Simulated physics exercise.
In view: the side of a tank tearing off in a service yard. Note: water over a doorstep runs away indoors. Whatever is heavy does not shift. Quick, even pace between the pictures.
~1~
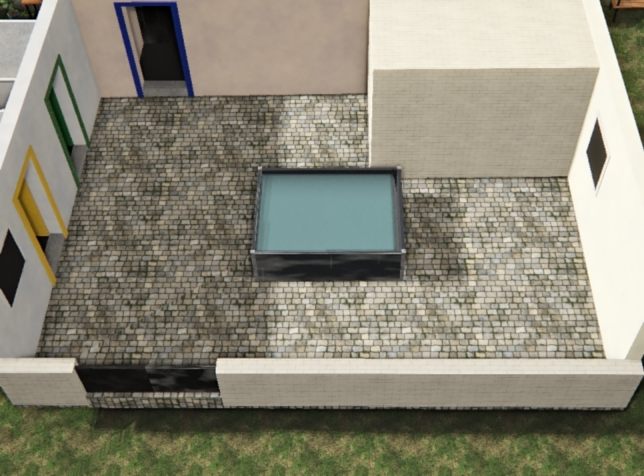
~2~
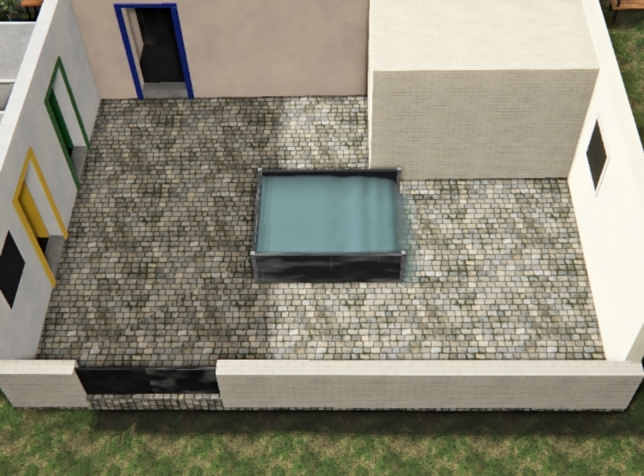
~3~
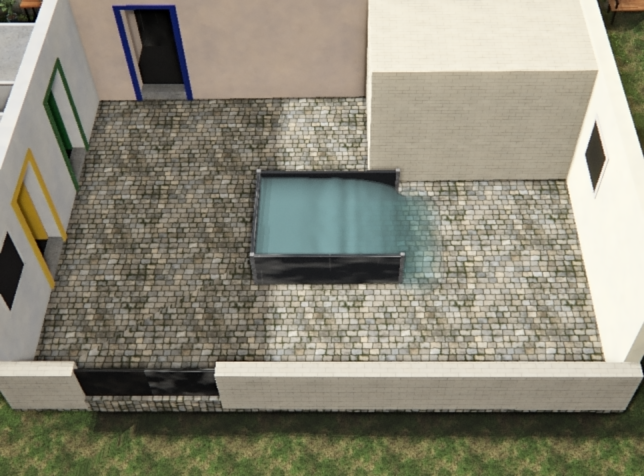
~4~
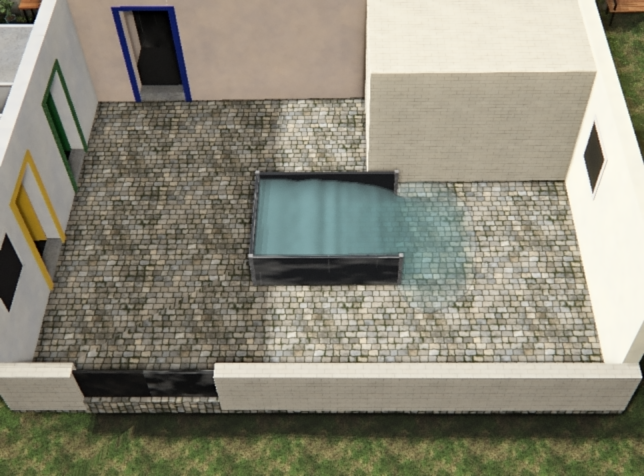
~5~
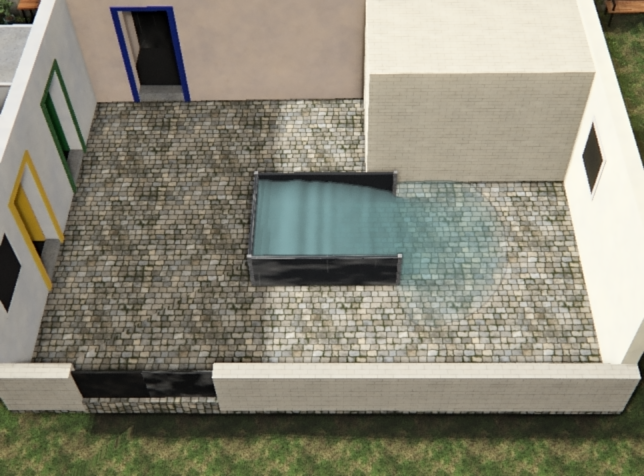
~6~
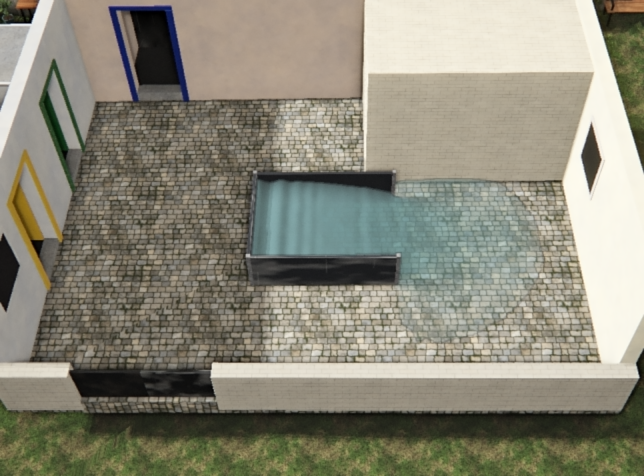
Walled yard with cobbled paving, water pouring from the opened right side of a rectangular tank and spreading rightward across the stones.
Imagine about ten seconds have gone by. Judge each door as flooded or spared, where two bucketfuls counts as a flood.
The green door is spared, the yellow door is spared, the blue door is spared.
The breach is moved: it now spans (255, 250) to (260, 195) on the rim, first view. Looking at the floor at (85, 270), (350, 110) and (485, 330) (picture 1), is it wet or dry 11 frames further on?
Taking each in turn, they come out watered, kept dry, kept dry.
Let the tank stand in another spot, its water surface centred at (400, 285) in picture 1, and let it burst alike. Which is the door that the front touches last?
I'd pick the blue one.
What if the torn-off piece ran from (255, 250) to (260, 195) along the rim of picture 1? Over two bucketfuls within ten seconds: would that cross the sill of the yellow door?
The yellow one goes past it.
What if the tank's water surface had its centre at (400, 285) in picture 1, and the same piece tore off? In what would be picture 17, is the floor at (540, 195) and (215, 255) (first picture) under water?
Soaked, bone-dry.
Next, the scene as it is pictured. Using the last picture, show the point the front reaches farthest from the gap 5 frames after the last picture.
Roughly at (591, 345).
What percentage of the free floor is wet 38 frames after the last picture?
It comes to 60 per cent.
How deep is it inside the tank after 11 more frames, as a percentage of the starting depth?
Near 38 in a hundred.
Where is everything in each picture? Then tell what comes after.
The water tank at (329, 212) is whole and still, in the first picture.
The front is at (404, 284), out from the gap at (398, 230), in the second picture.
The front is at (429, 288), out from the gap at (397, 233), in the third picture.
Water pours out at (396, 234) and has run to (457, 295), in the fourth picture.
Water pours out at (394, 235) and has run to (500, 271), in the fifth picture.
The front is at (537, 262), out from the gap at (393, 235), in the sixth picture.
A moment on, water covers 25 % of the floor; the green door not reached, the yellow door not reached, the blue door not reached.
Next, water covers 25 % of the floor; the green door not reached, the yellow door not reached, the blue door not reached.
Then, water covers 30 % of the floor; the green door not reached, the yellow door not reached, the blue door not reached.
Later, water covers 60 % of the floor; the green door not reached, the yellow door not reached, the blue door not reached.
In the end, water covers 80 % of the floor; the green door wet at the sill, nothing in, the yellow door wet at the sill, nothing in, the blue door not reached.
